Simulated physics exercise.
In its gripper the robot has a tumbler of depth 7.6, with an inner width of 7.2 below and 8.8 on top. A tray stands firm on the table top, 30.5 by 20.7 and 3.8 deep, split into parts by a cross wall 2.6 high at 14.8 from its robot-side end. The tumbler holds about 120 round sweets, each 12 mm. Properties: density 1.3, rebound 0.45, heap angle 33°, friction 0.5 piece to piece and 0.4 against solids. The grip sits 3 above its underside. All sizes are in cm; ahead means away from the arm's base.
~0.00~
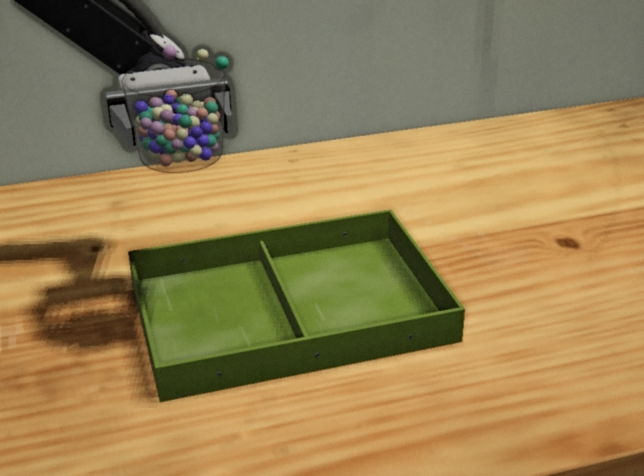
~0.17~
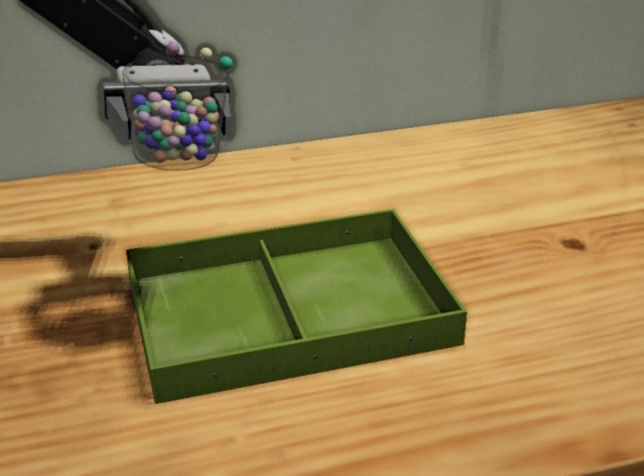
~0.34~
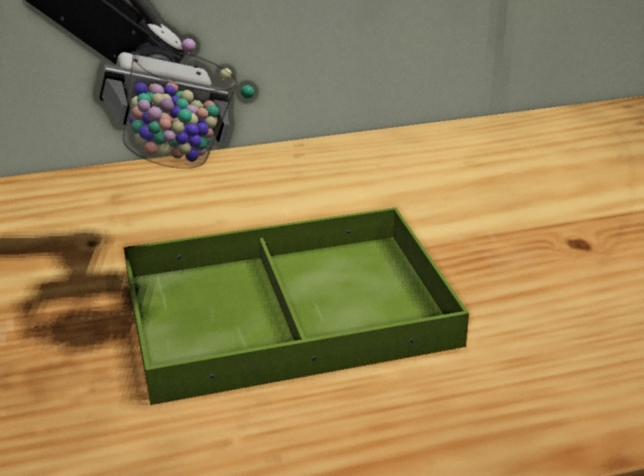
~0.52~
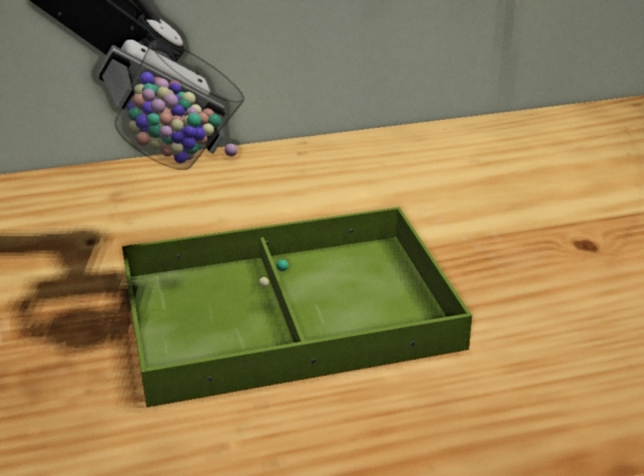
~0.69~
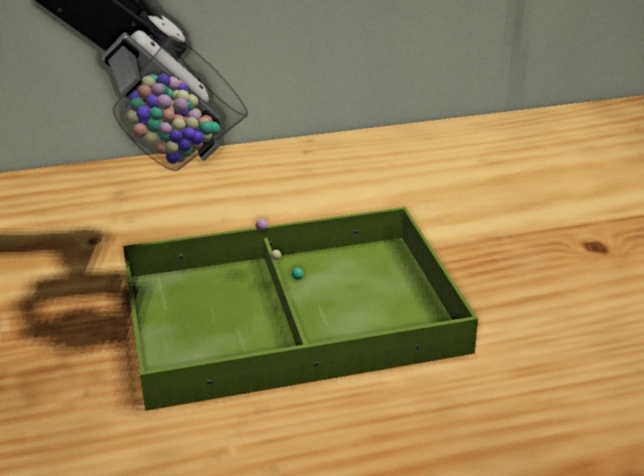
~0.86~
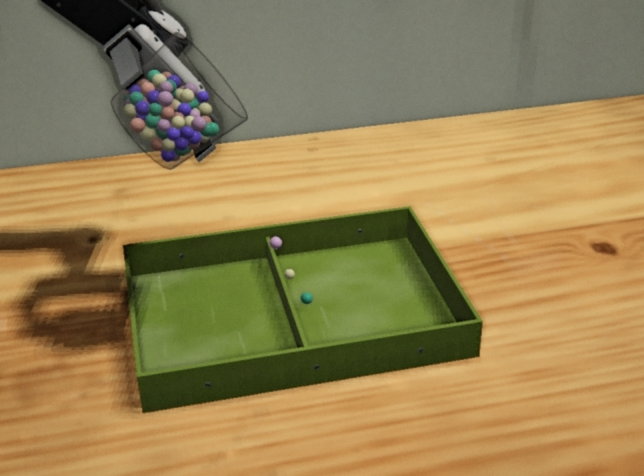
The clip opens on a robot gripper holding a clear tumbler of colourful round sweets above a wooden table, with a divided green tray below. The gripper steadily tilts the tumbler to the right, and three sweets drop out and end up in the tray's right part, while the rest stay in the tumbler.
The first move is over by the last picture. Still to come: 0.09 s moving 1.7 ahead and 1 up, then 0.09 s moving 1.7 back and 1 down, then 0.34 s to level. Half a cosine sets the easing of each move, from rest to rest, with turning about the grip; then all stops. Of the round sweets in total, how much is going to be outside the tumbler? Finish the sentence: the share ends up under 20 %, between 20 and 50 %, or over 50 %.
The share ends up under 20 %.
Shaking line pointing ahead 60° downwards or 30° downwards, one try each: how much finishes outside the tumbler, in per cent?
Roughly 0 per cent, then 0 per cent.
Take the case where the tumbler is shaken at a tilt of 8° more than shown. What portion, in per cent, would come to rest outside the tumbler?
I'd put it close to 10 per cent.
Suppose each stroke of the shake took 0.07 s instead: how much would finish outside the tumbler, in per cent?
It would be some 10 %.
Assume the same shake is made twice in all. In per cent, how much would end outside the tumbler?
10 per cent.
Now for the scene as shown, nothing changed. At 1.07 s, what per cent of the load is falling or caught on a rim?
Around 1 percent of the load.
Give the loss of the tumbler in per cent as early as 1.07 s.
I'd put it at some 5 per cent at that point.
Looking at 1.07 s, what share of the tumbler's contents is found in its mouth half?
About 40 percent.
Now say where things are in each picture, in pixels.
The first picture shows tumbler middle at (178, 118), level; upper third of the load around (178, 114), from x 140 to 220, top at y 55; 125 in the tumbler.
The second picture shows tumbler middle at (176, 115), tilted 5° forward; upper third of the load around (172, 109), from x 140 to 225, top at y 50.
The third picture shows tumbler middle at (175, 111), tilted 19° forward; upper third of the load around (165, 105), from x 135 to 245, top at y 45; 123 in the tumbler, 2 in flight or on a rim.
The fourth picture shows tumbler middle at (175, 109), tilted 35° forward; upper third of the load around (158, 101), from x 130 to 280, top at y 80; 122 in the tumbler, 1 in the robot-side part, 1 in the far-side part, 1 in flight or on a rim.
The fifth picture shows tumbler middle at (176, 109), tilted 49° forward; upper third of the load around (163, 98), from x 135 to 300, top at y 80; 122 in the tumbler, 2 in the far-side part, 1 in the robot-side part.
The sixth picture shows tumbler middle at (176, 106), tilted 54° forward; upper third of the load around (159, 96), from x 130 to 305, top at y 75; 122 in the tumbler, 3 in the far-side part.
After 1.07 s, tilted 53° forward, highest piece 25 above the table; 121 in the tumbler, 3 in the far-side part, 1 in flight or on a rim.
After 1.28 s, tilted 12° forward, highest piece 27 above the table; 120 in the tumbler, 4 in the far-side part, 1 in flight or on a rim.
After 1.58 s, level, highest piece 26 above the table; 120 in the tumbler, 5 in the far-side part.
After 2.63 s, level, highest piece 26 above the table; 120 in the tumbler, 5 in the far-side part.
At rest, 120 in the tumbler, 5 in the far-side part. That is 4 % outside the tumbler.
